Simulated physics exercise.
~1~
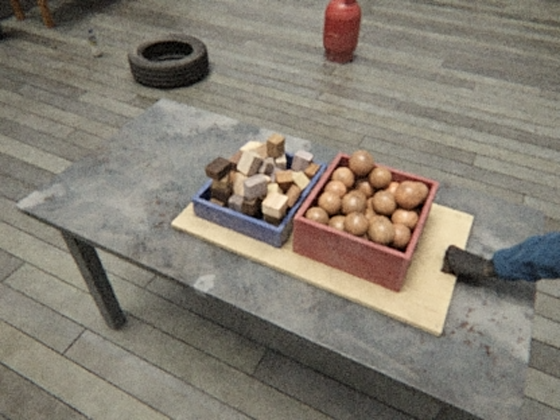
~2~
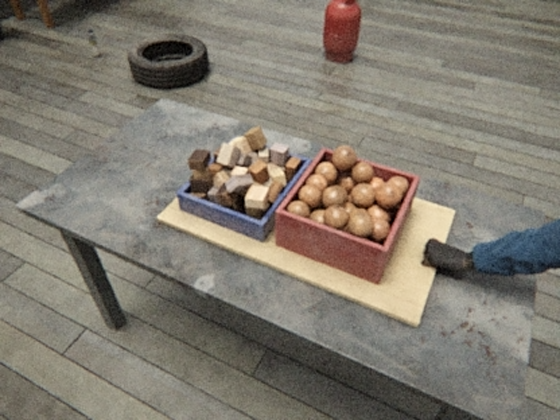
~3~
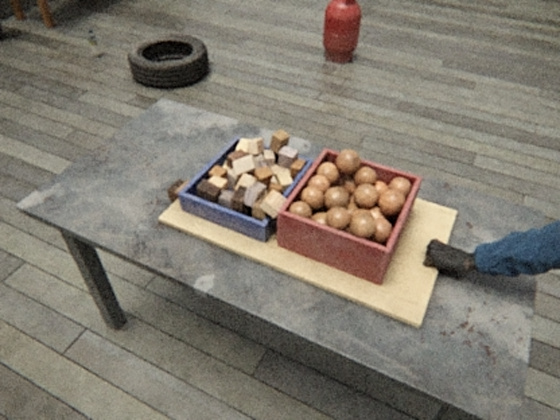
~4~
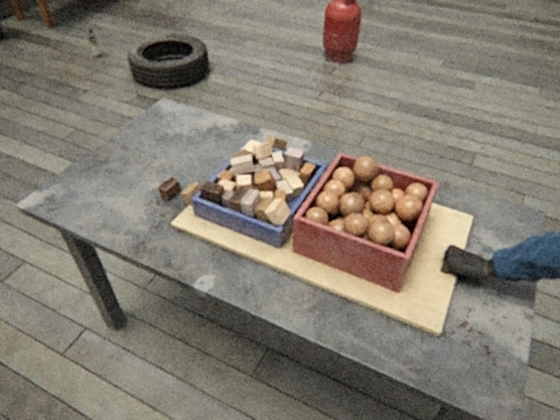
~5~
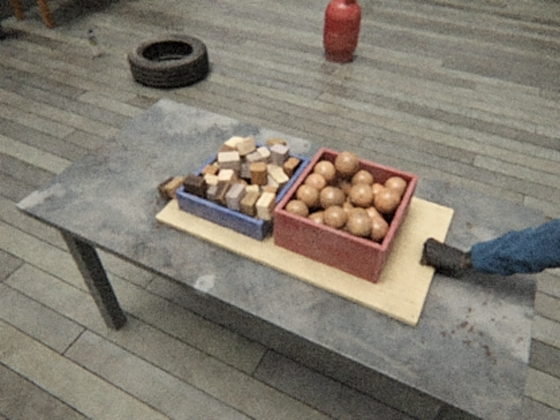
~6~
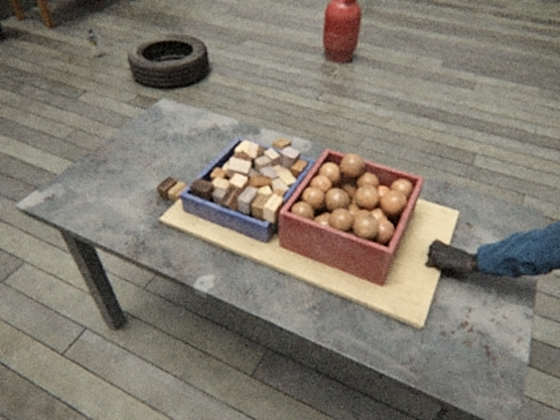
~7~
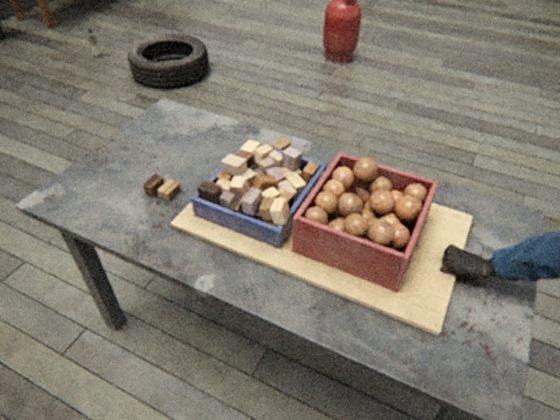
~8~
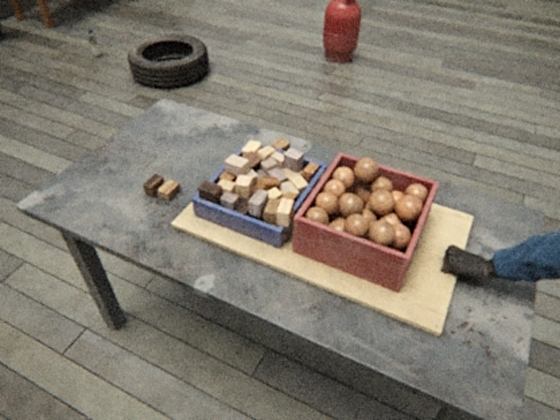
On a grey table in a plank-floored room, a gloved hand slid a board holding a blue basket of wooden blocks and a red basket of round onions back and forth, until a couple of blocks had dropped out and lay on the tabletop to the left.
